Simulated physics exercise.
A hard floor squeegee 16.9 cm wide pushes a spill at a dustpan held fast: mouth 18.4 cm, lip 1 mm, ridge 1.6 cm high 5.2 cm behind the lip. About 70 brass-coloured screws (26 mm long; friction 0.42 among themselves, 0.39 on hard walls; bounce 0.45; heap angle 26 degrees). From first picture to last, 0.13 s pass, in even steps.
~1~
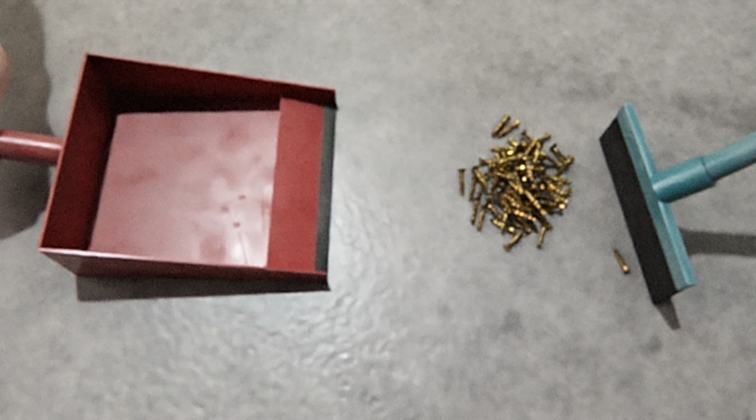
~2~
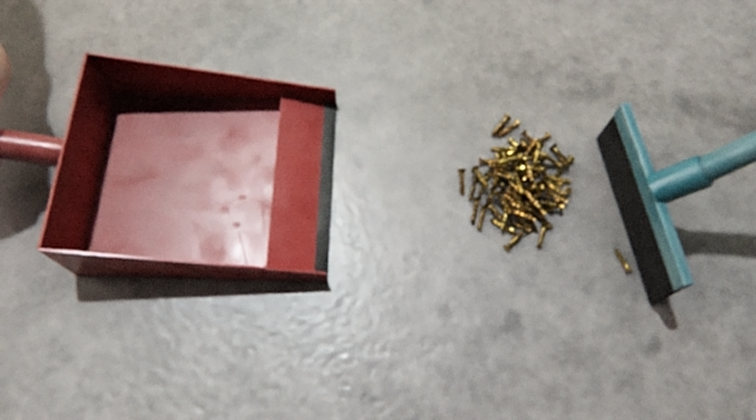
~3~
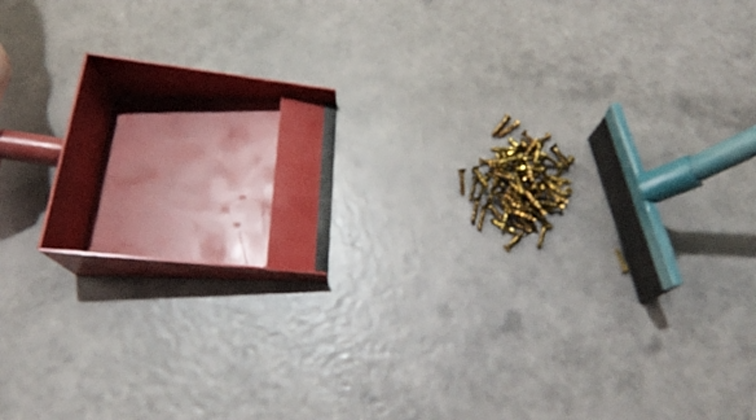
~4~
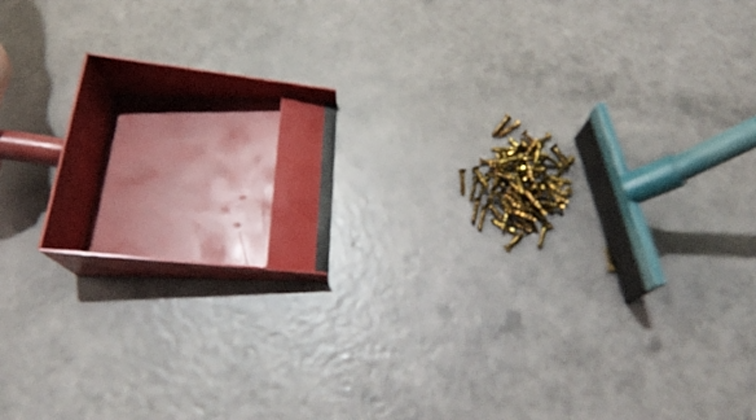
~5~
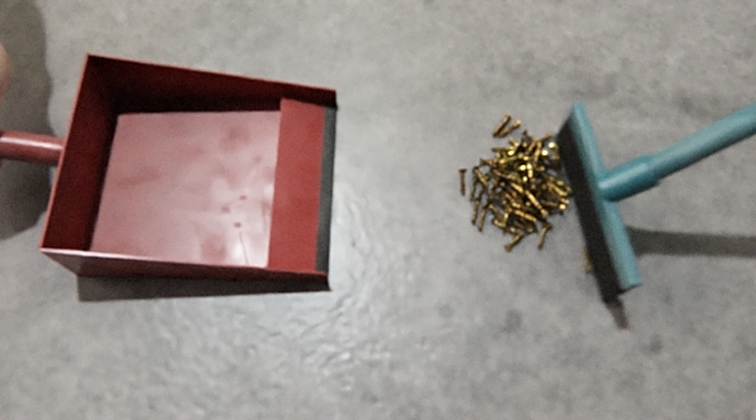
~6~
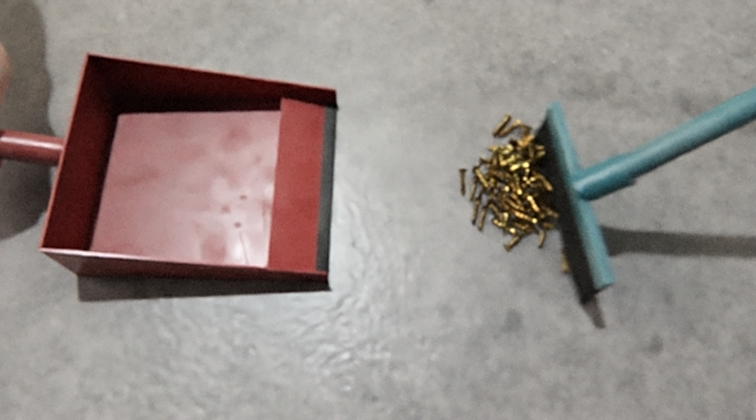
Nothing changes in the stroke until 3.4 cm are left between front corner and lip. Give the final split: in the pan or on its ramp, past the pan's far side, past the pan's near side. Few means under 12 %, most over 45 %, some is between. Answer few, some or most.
Pan: Some, far side: Few, near side: Few.
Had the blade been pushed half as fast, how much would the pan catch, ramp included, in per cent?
Then about 10 per cent.
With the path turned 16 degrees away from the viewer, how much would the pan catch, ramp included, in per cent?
Then about 25 per cent.
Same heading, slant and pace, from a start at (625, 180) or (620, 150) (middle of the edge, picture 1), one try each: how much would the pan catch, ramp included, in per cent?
About 30 and 20 per cent.
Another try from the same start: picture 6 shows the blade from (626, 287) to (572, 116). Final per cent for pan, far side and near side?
Pan 20, far 5, near 0.
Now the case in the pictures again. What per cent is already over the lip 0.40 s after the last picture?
About 35 per cent by then.
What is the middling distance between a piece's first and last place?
Some 18 cm.
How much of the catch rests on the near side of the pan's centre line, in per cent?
Some 60 per cent.
Then, 0.11 s after the last picture, middle of the blade 12 cm from the lip; 0 % over the lip, far side 0 %, near side 0 %.
Then, 0.19 s after the last picture, middle of the blade 6 cm from the lip; 0 % over the lip, far side 5 %, near side 5 %.
Then, 0.40 s after the last picture, middle of the blade 5 cm from the lip; 35 % over the lip, far side 0 %, near side 5 %.
In the end, pan 30 %, far side 0 %, near side 5 %, in front of the lip or behind the blade 65 %.
